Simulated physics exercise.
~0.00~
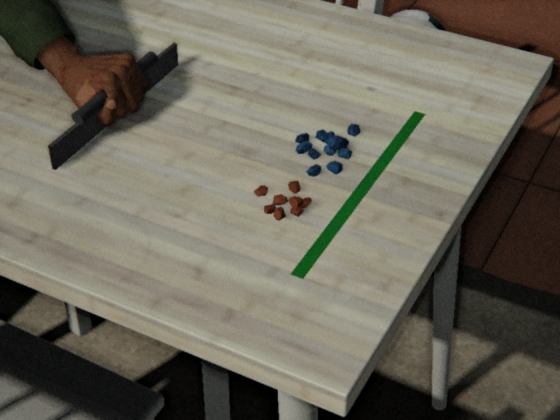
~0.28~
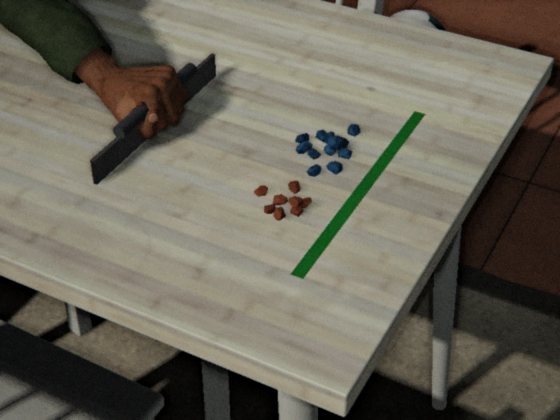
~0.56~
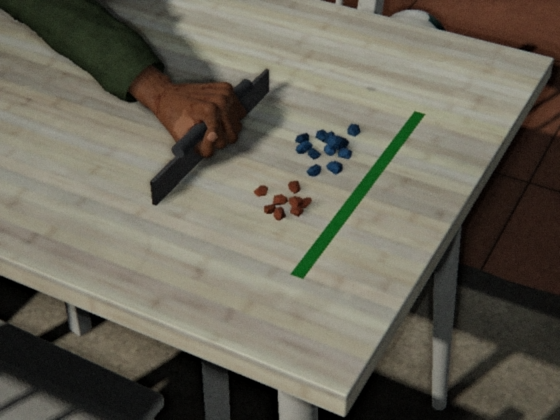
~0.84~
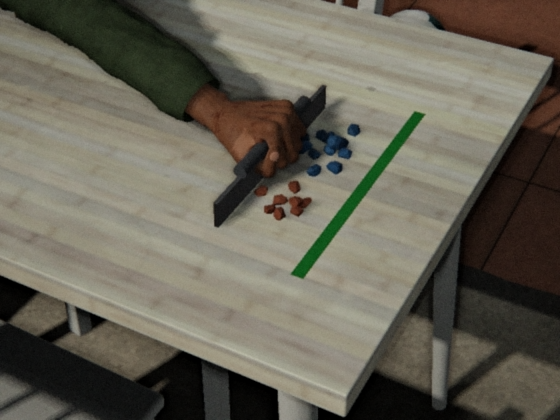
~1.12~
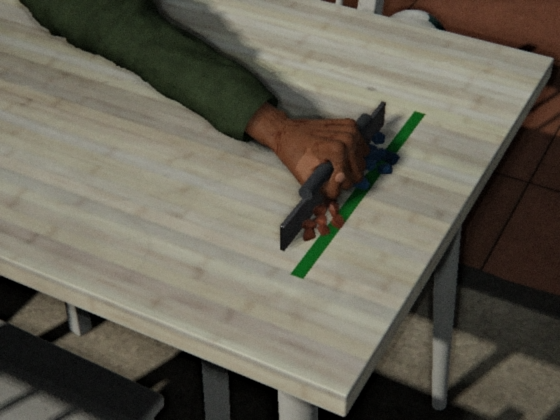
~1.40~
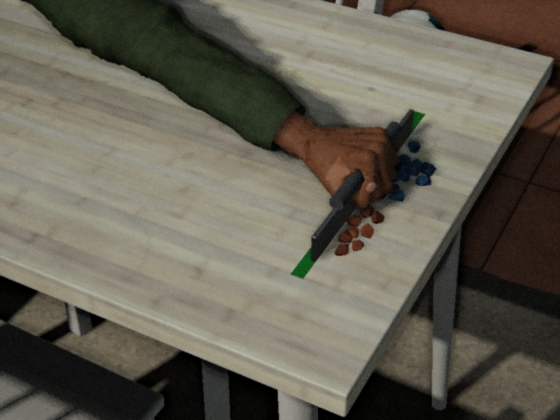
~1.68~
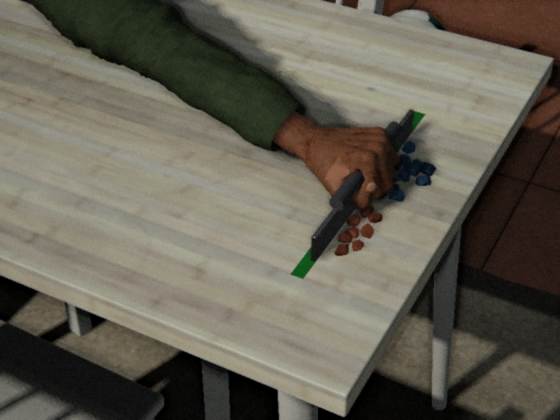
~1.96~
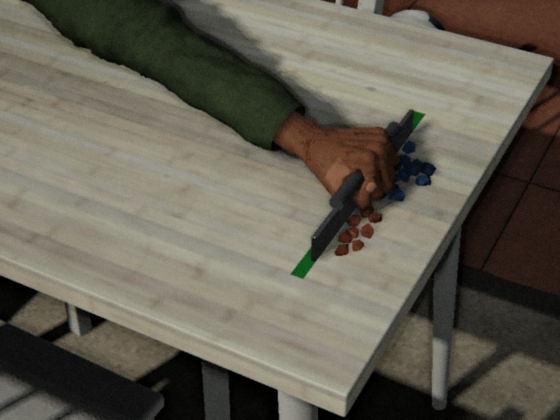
The video shows a hand in a green sleeve sliding a dark scraper rightward across a wooden table, pushing small clusters of blue and reddish pieces past a strip of green tape. The scraper stops on the tape, and both clusters rest on the table beyond it.
